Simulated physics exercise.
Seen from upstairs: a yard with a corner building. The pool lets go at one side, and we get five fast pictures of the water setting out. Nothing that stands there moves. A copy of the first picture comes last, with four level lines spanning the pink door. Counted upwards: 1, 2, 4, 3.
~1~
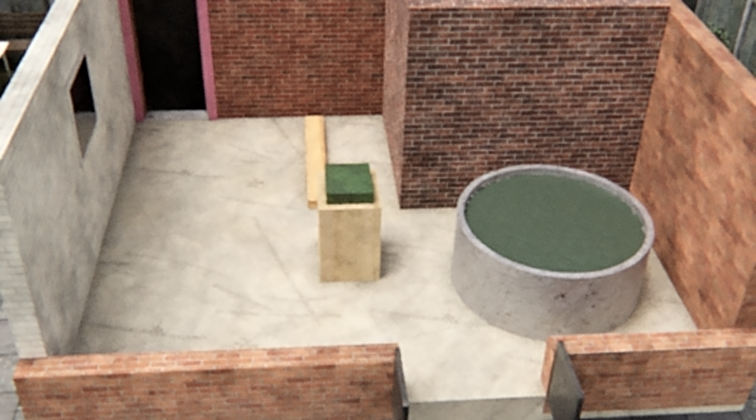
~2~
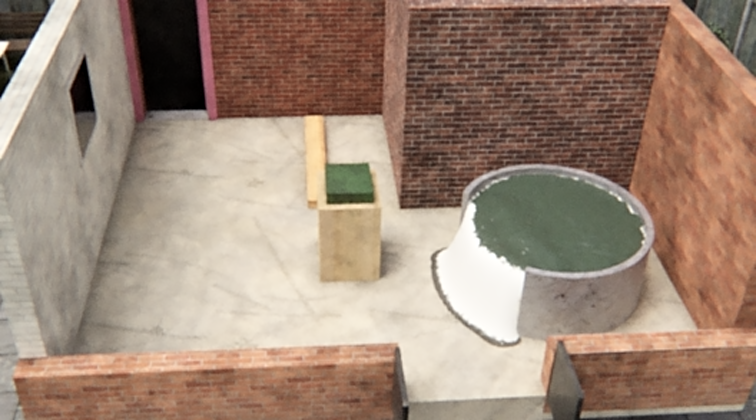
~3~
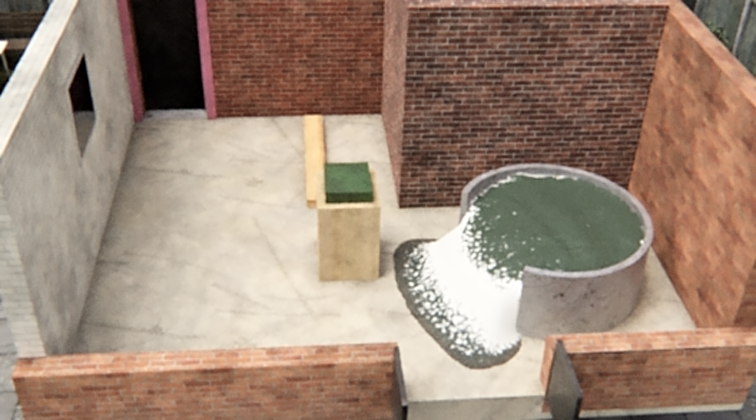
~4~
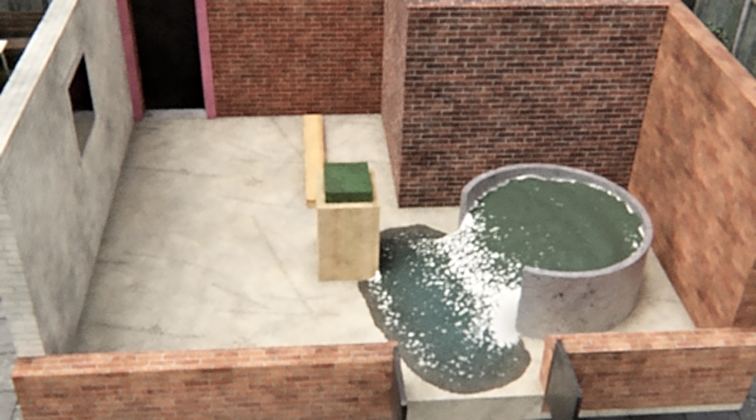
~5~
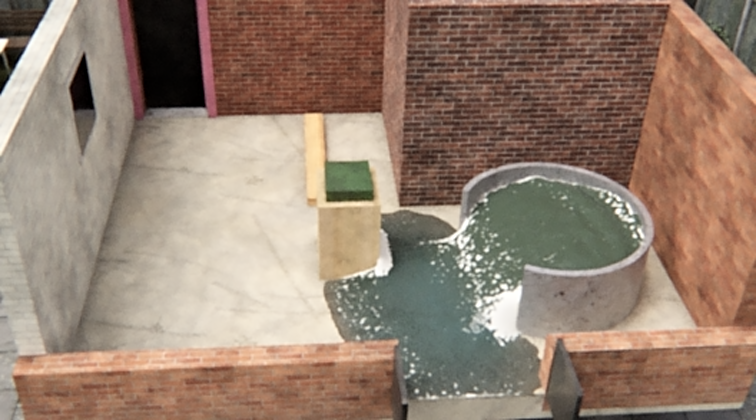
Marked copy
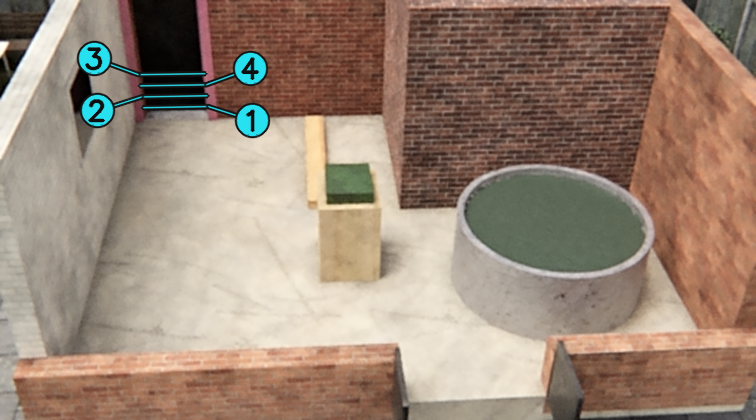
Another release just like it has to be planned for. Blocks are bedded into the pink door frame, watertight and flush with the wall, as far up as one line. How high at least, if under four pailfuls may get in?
The answer is height 1.
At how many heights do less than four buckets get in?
All of the four.
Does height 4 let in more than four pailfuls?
No, that is safe.
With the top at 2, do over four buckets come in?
No.
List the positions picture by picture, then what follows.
In the first frame, water in the pool at rest, its middle at (553, 222); foot of the pink doorway at (177, 120); open gate at (474, 335).
In the second frame, 2 % of the ground under water, visible out to (447, 251).
In the third frame, 5 % of the ground under water, visible out to (411, 244).
In the fourth frame, 11 % of the ground under water, visible out to (391, 245).
In the fifth frame, 16 % of the ground under water, visible out to (422, 218).
In cyan, 1 at (175, 107); 2 at (174, 96); 3 at (171, 74); 4 at (173, 85); from the bottom up 1, 2, 4, 3.
With 1, a bucket or two gets in.
With 2, nothing gets over.
With 3, nothing gets over.
With 4, nothing gets over.
